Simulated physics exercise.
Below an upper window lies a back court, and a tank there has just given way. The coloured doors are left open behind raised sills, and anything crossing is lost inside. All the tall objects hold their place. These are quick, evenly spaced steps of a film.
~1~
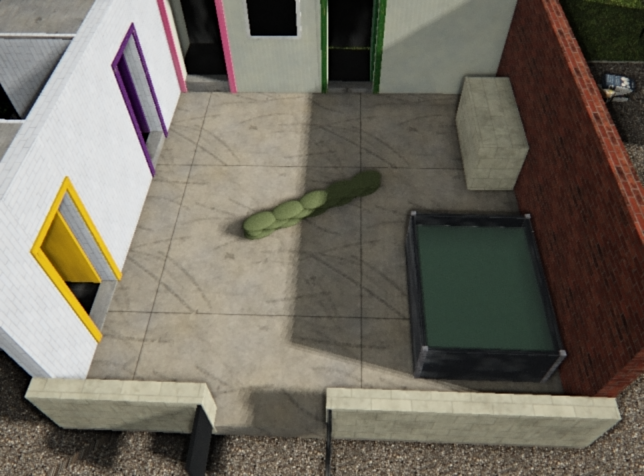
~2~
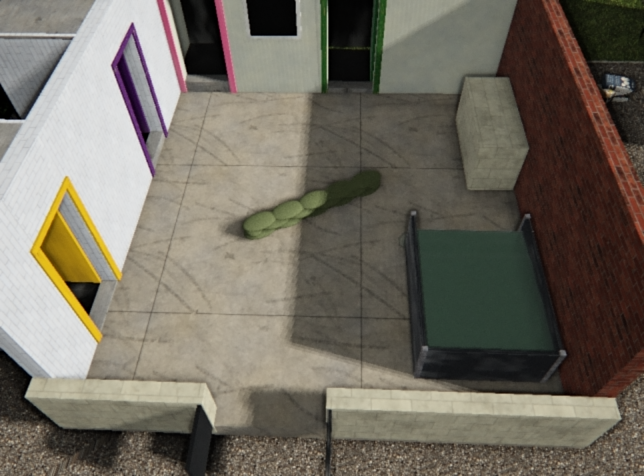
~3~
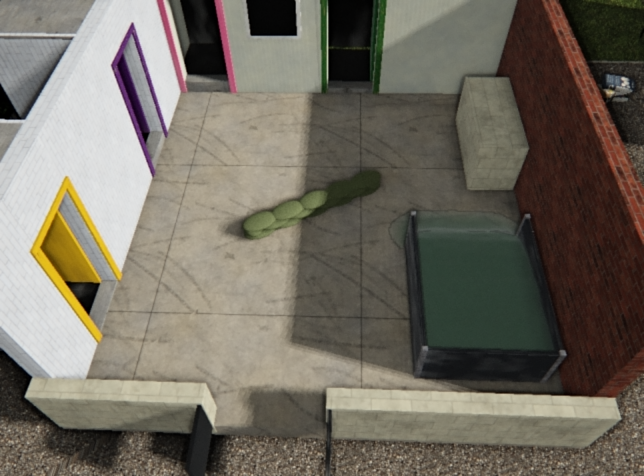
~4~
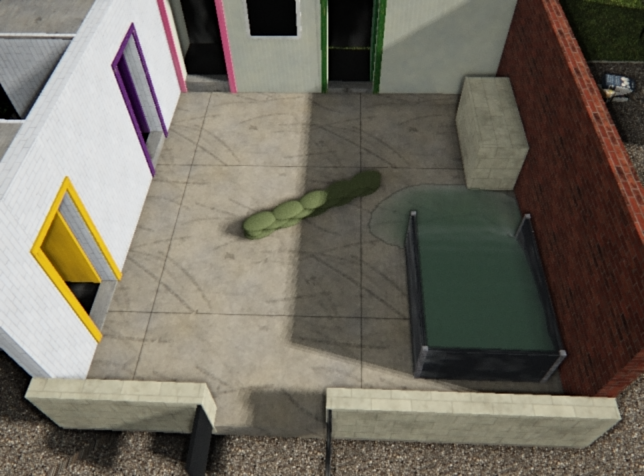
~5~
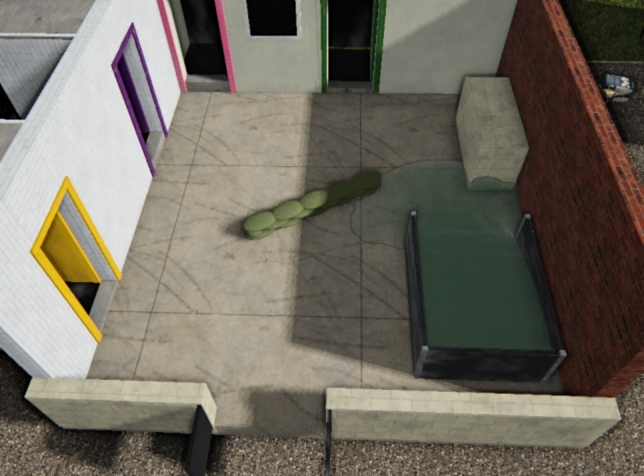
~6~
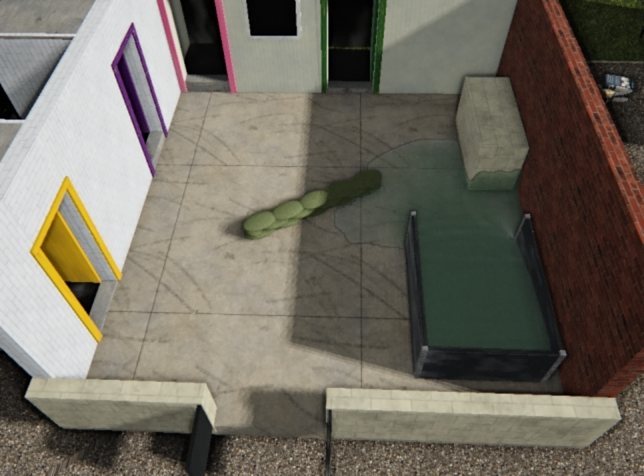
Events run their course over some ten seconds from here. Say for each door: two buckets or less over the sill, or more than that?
As I see it, the yellow door goes over two buckets. The green door goes over two buckets. The pink door does not go over two buckets. The purple door does not go over two buckets.
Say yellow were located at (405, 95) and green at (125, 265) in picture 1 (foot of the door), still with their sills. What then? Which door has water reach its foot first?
I'd say the yellow door is reached first.
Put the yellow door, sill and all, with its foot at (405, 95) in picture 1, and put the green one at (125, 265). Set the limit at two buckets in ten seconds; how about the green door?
Answer: Green stays below the line.
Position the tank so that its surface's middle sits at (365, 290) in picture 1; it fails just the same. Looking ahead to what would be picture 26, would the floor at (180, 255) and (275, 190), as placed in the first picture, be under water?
In order: Reached by the flood and not reached.
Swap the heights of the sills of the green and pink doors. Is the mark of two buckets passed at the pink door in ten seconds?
Well, the pink door ends up over.
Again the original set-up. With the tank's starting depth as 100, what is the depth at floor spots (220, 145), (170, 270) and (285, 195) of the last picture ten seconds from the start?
Going place by place: 10 %, 8 % and 4 %.
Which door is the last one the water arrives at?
Answer - the yellow one.
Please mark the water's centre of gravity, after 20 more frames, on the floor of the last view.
About (396, 184).
A moment on, water covers 25 % of the floor; the yellow door not reached, the green door not reached, the pink door not reached, the purple door not reached.
Next, water covers 35 % of the floor; the yellow door not reached, the green door over two buckets in, the pink door not reached, the purple door not reached.
Then, water covers 55 % of the floor; the yellow door not reached, the green door far over two buckets in, the pink door wet at the sill, nothing in, the purple door not reached.
Later, water covers 85 % of the floor; the yellow door under two buckets in, the green door far over two buckets in, the pink door wet at the sill, nothing in, the purple door wet at the sill, nothing in.
In the end, water covers 90 % of the floor; the yellow door over two buckets in, the green door far over two buckets in, the pink door wet at the sill, nothing in, the purple door wet at the sill, nothing in.
